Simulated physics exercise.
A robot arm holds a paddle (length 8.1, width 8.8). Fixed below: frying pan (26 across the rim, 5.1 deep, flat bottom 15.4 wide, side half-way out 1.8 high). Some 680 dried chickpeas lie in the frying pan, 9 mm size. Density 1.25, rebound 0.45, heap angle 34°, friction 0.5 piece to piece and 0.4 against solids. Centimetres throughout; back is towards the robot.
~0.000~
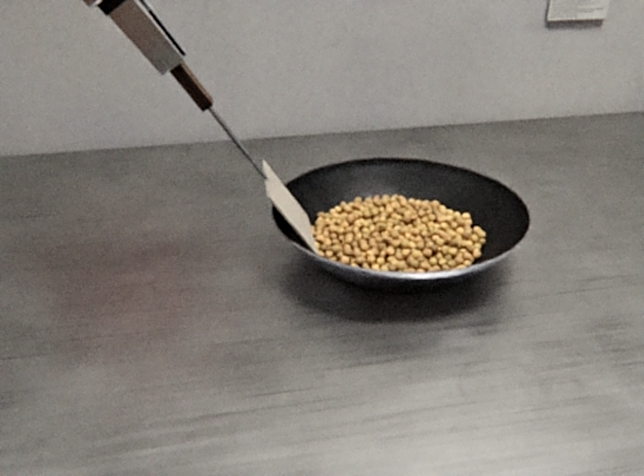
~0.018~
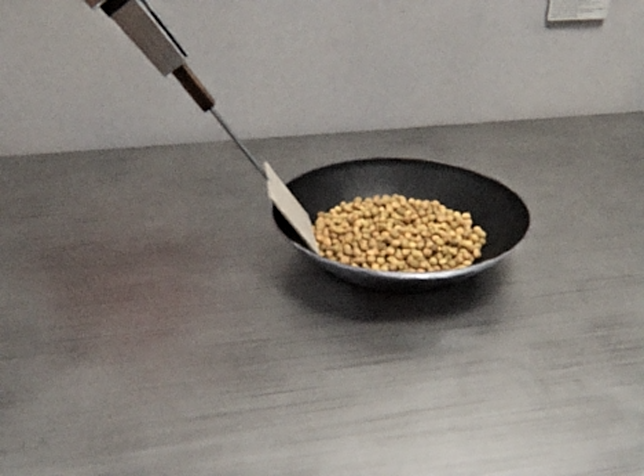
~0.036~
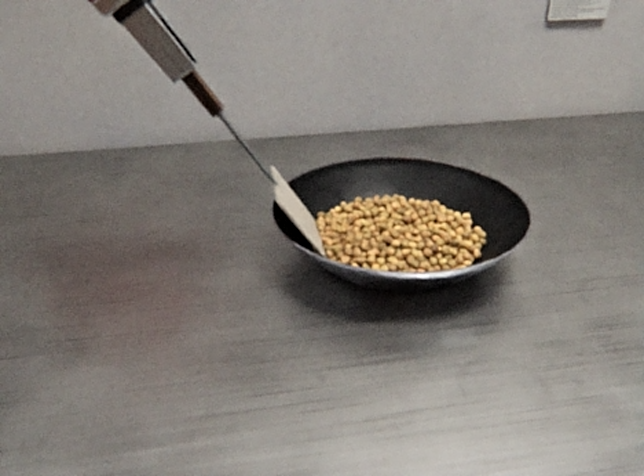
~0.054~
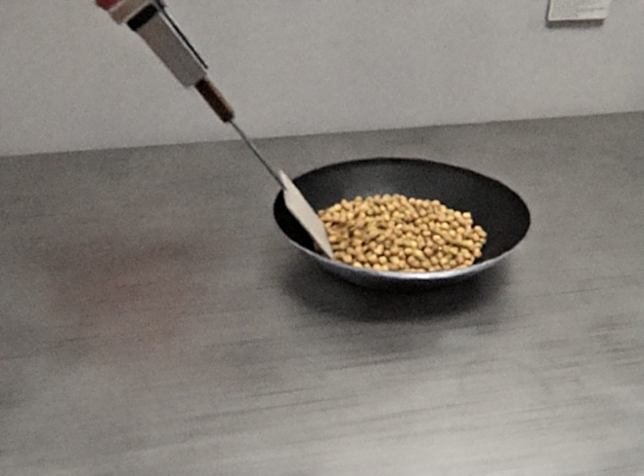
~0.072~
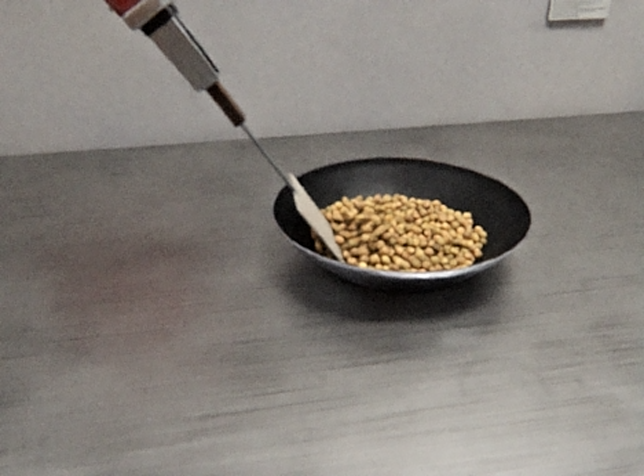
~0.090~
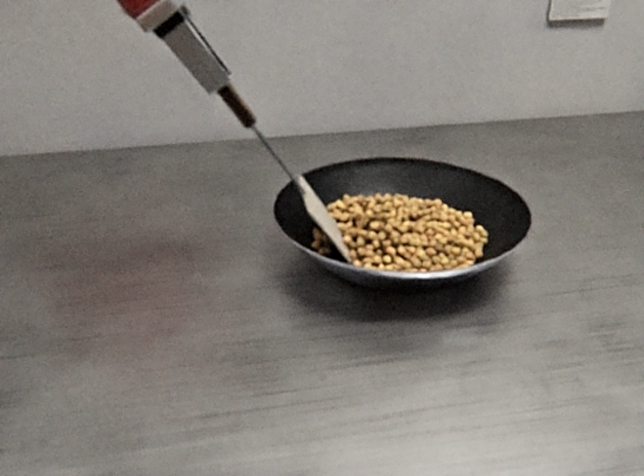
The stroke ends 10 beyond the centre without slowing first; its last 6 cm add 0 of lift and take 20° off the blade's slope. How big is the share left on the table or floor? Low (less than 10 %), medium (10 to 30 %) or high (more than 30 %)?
On the table or floor the share is medium, 10 to 30 %.
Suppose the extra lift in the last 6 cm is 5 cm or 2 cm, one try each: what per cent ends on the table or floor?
Some 10 and 20 per cent.
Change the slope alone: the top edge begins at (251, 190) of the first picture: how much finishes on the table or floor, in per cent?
About 20 per cent.
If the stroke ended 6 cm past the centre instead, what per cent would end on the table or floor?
In that case some 0 per cent.
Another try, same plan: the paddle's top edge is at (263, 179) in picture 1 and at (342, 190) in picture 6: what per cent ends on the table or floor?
About 45 per cent.
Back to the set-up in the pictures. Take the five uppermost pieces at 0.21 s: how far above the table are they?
Some 4 cm.
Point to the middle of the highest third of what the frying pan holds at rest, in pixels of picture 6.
At about (480, 205).
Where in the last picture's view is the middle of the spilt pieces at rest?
At about (554, 230).
After 0.21 s, sloping 58°, highest piece 4 above the table; 678 in the frying pan.
After 0.32 s, sloping 51°, highest piece 6 above the table; 678 in the frying pan.
After 0.58 s, sloping 38°, highest piece 6 above the table; 559 in the frying pan, 110 on the table or floor, 9 on the blade or in flight.
After 1.63 s, sloping 38°, highest piece 6 above the table; 558 in the frying pan, 120 on the table or floor.
At rest, 558 in the frying pan, 120 on the table or floor. That is 18 % on the table or floor.
